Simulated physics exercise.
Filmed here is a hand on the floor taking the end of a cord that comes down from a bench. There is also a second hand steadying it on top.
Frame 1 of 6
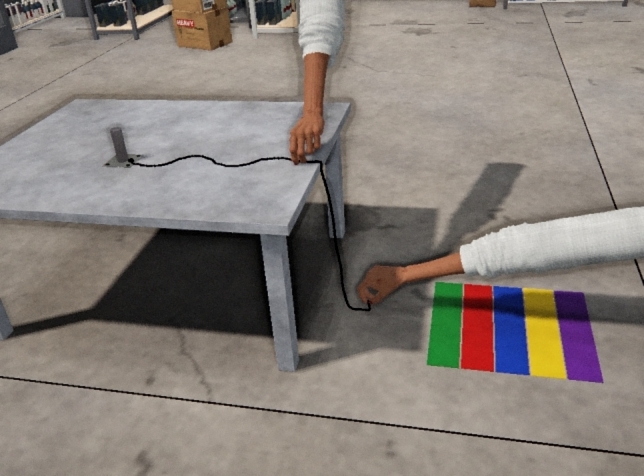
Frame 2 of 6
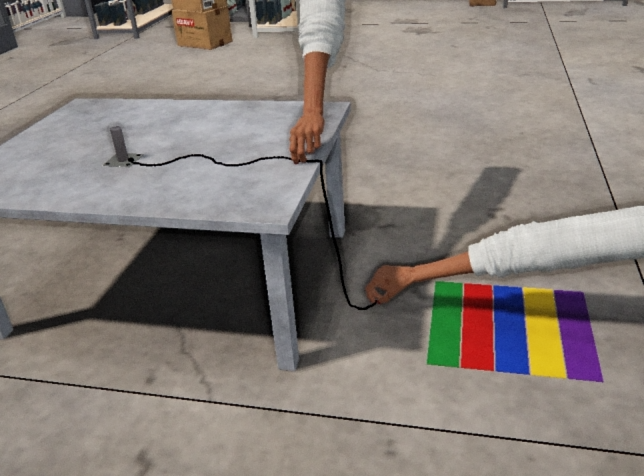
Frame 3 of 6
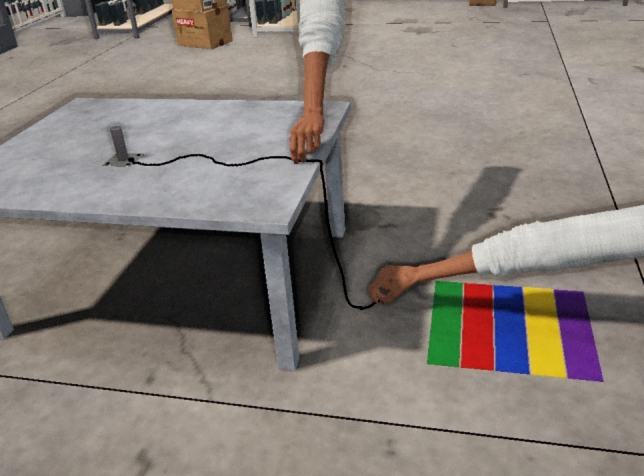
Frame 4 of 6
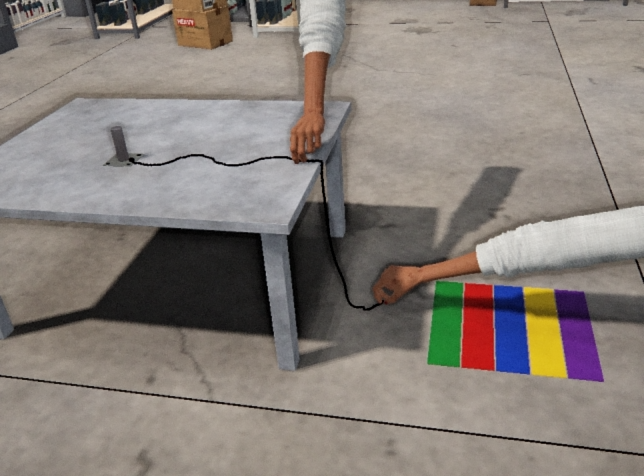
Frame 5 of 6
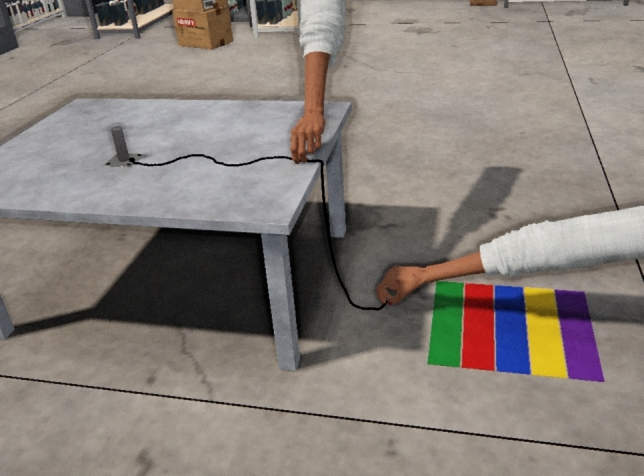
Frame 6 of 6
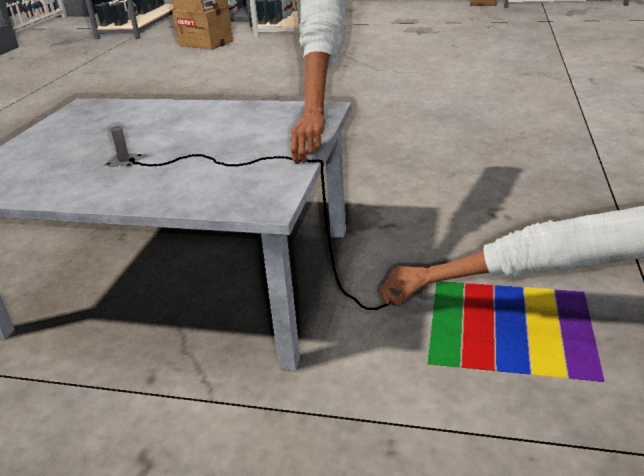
A hand near the floor draws the end of a black cord slightly right.
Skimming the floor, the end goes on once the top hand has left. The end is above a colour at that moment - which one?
The blue one.
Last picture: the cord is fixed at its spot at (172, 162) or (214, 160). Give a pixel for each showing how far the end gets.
Try by try: (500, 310), (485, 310).
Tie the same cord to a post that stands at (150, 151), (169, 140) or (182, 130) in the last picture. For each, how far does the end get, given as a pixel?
The first try gives (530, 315), the second (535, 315) and the third (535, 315).
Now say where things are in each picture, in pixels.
In the first picture, end (368, 301); green (444, 349); red (477, 352); blue (512, 356); yellow (546, 359); purple (582, 362).
In the second picture, end (376, 301); cord through (153, 165) (212, 159) (266, 159) (322, 175) (333, 236) (345, 290).
In the third picture, end (380, 301).
In the fourth picture, end (383, 301); cord through (153, 165) (213, 159) (266, 158) (322, 175) (329, 236) (346, 290).
In the fifth picture, end (387, 301).
In the sixth picture, end (390, 302); cord through (153, 165) (213, 159) (266, 159) (322, 175) (328, 236) (343, 290).
A little later, end near (459, 307); over green.
Next, end near (491, 310); over red.
When it is tight, end near (510, 311); over blue. The blue one.
